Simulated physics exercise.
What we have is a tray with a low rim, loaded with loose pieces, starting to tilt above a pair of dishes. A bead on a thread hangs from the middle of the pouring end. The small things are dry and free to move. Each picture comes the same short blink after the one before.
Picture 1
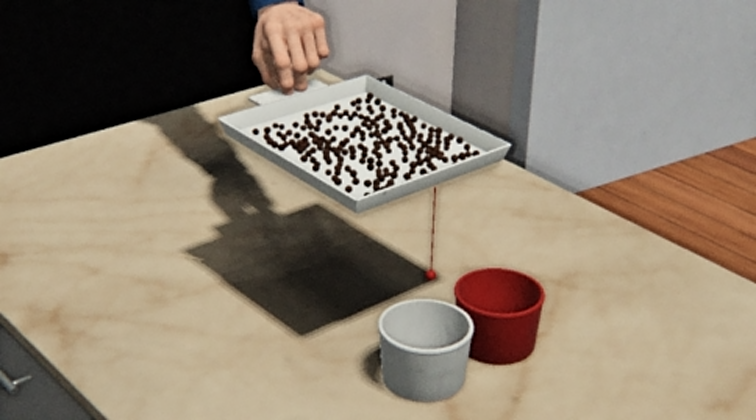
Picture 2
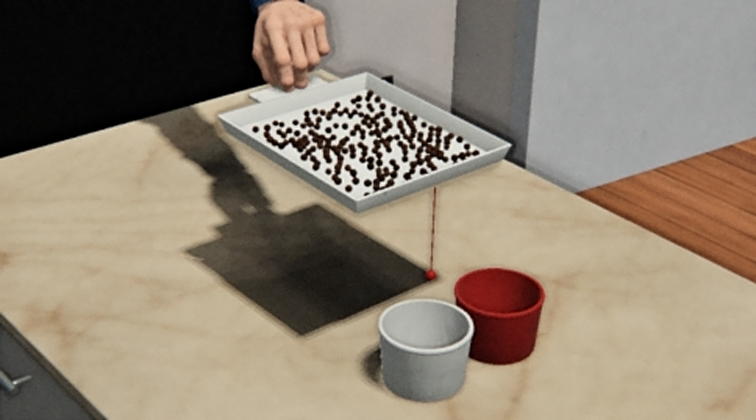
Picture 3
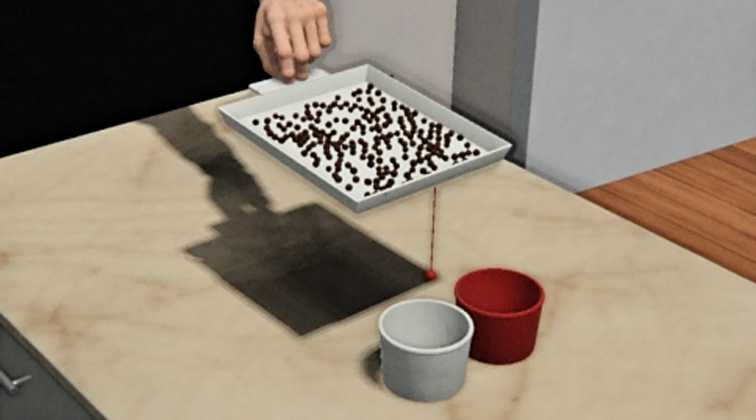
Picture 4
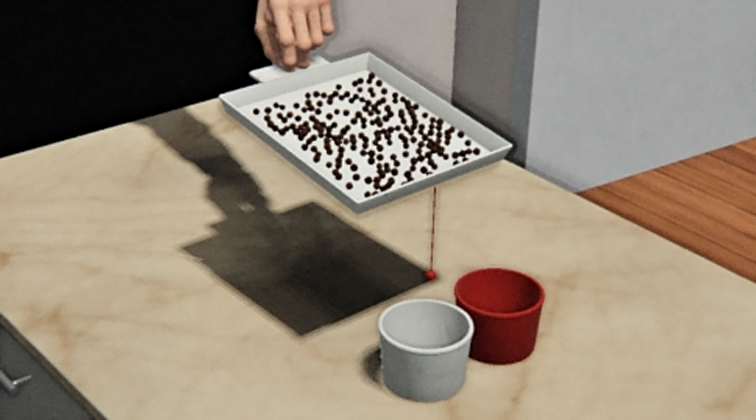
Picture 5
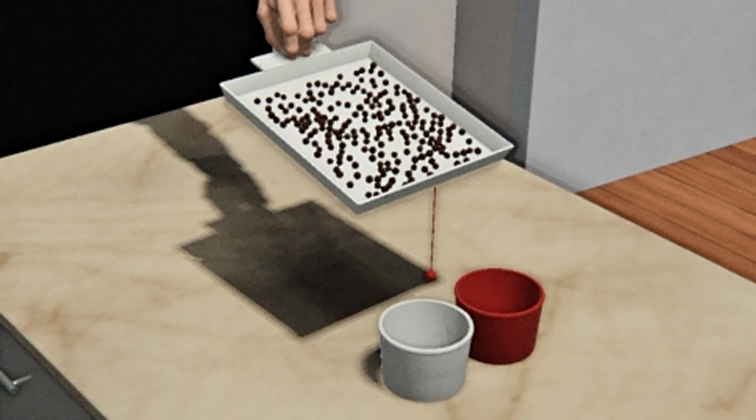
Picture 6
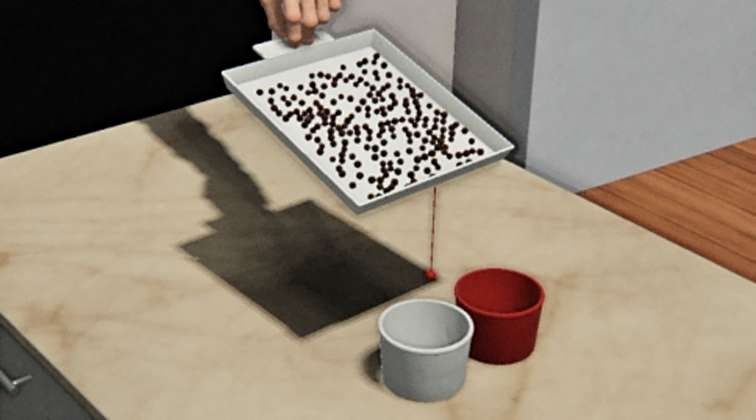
A hand grips a pale, low-rimmed tray scattered with small dark brown berries above a cream marbled countertop, seen from above at an angle, with wooden flooring to the right. A red bead hangs on a thread beneath the tray, near a white dish and a red one behind it to the right. The hand steadily raises the tray's far end, steepening its tilt, while the berries barely shift and the camera stays still.
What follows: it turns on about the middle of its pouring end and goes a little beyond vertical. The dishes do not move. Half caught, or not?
The two hold the larger part of the load.
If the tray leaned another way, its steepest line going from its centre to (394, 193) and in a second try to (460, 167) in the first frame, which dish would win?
First the left-hand dish, then the right dish.
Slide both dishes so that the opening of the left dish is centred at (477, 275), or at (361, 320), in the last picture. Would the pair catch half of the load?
In turn: The smaller part; not half.
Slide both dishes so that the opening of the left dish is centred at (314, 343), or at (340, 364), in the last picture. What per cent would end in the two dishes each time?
The first gives 20 %, the second 50 %.
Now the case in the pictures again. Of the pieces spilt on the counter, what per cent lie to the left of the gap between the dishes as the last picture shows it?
It comes to 60 per cent or so.
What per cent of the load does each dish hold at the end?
For the left dish some 50 %, for the right dish some 40 %.
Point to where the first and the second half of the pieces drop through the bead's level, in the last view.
Early half (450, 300), late half (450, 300).
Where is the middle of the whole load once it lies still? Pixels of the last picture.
Close to (443, 365).
Soon, tray tipped steeply; nearly all on the tray; a stray few in the right dish; a stray few in the air.
A while on, tray tipped right over; about a quarter on the tray; about a quarter in the left dish; about a quarter in the right dish; a small part outside both; about a third in the air.
Towards the end, tray tipped past a quarter turn; about half in the left dish; about a third in the right dish; a small part outside both.
Finally, tray tipped past a quarter turn; about half in the left dish; about a third in the right dish; a small part outside both.
